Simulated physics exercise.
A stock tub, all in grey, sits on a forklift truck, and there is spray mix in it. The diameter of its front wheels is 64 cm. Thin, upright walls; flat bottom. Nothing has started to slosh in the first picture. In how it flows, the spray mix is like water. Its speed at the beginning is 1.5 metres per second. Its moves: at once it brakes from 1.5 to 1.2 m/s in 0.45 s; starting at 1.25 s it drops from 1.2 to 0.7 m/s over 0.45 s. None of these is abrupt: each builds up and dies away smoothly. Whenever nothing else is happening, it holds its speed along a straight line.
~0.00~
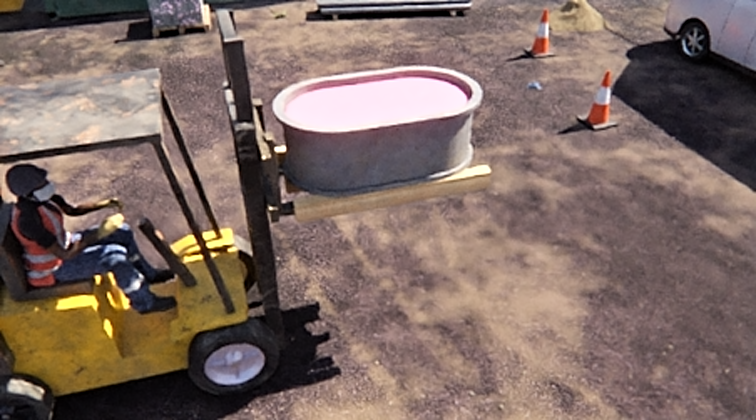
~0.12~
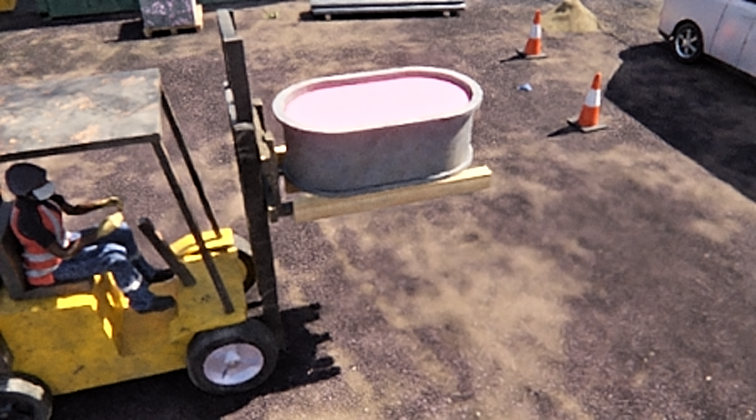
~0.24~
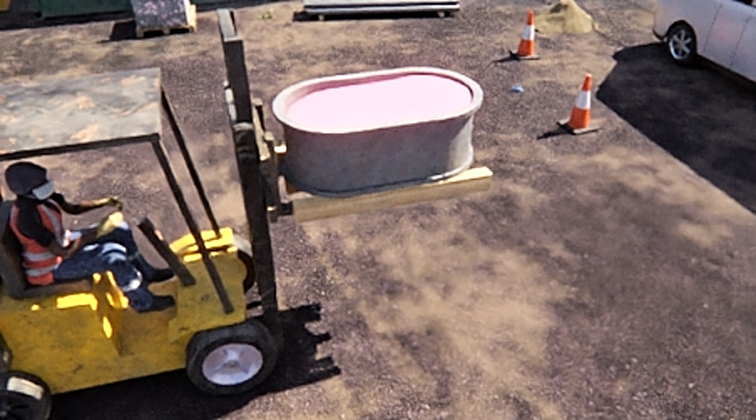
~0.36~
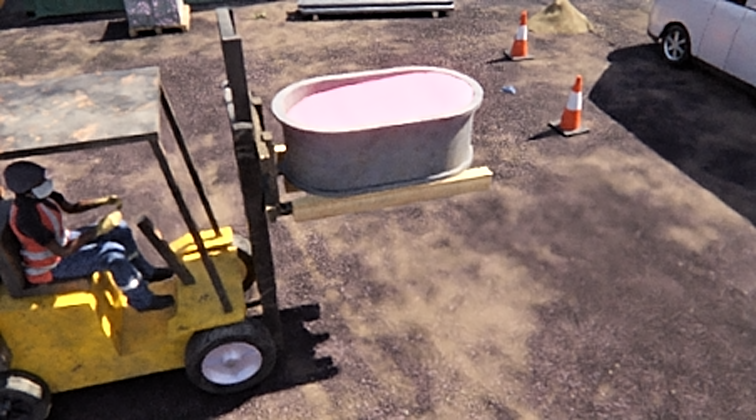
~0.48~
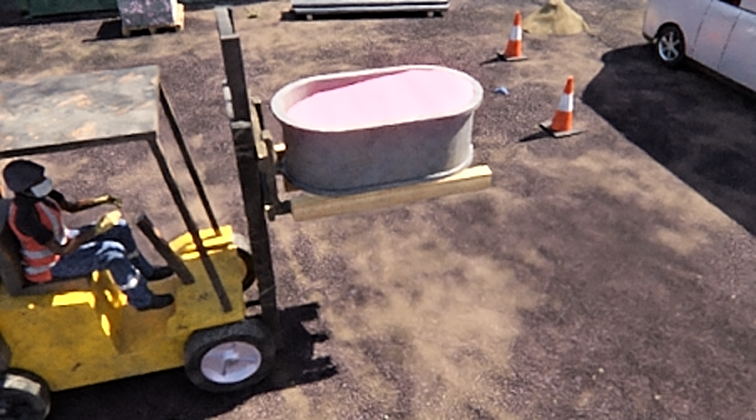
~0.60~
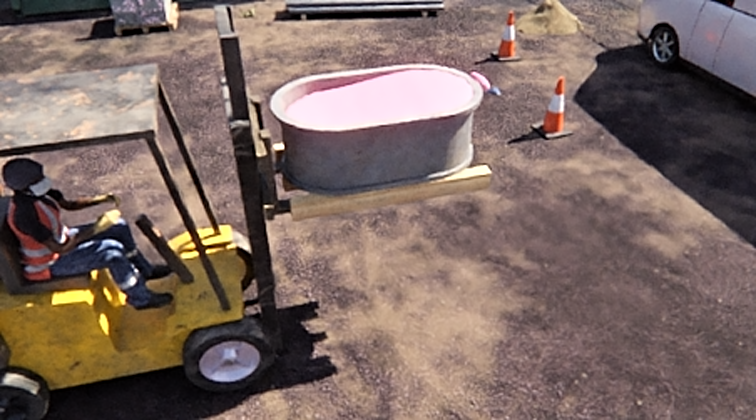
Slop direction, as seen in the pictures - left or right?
It slops out rightward more.
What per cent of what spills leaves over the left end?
About 20 per cent.
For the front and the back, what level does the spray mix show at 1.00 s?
Roughly 40 cm in front and 42 cm behind.
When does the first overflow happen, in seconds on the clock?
The first spill happens at roughly 2.0 s.
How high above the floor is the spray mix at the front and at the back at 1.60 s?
Some 48 cm in front and some 34 cm behind.
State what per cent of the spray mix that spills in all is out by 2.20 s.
By that time, around 40 percent of it is out.
After 1.00 s the surface is 40 cm up at the front and 42 cm at the back; nothing has left.
After 1.60 s the surface is 48 cm up at the front and 34 cm at the back; nothing has left.
After 2.20 s the surface is 40 cm up at the front and 37 cm at the back; 3 per cent is out, over the right end, a little elsewhere.
After 4.68 s 7 per cent is out, over the right end and the left end, a little elsewhere; the right end has passed 4 per cent and the left end 1.
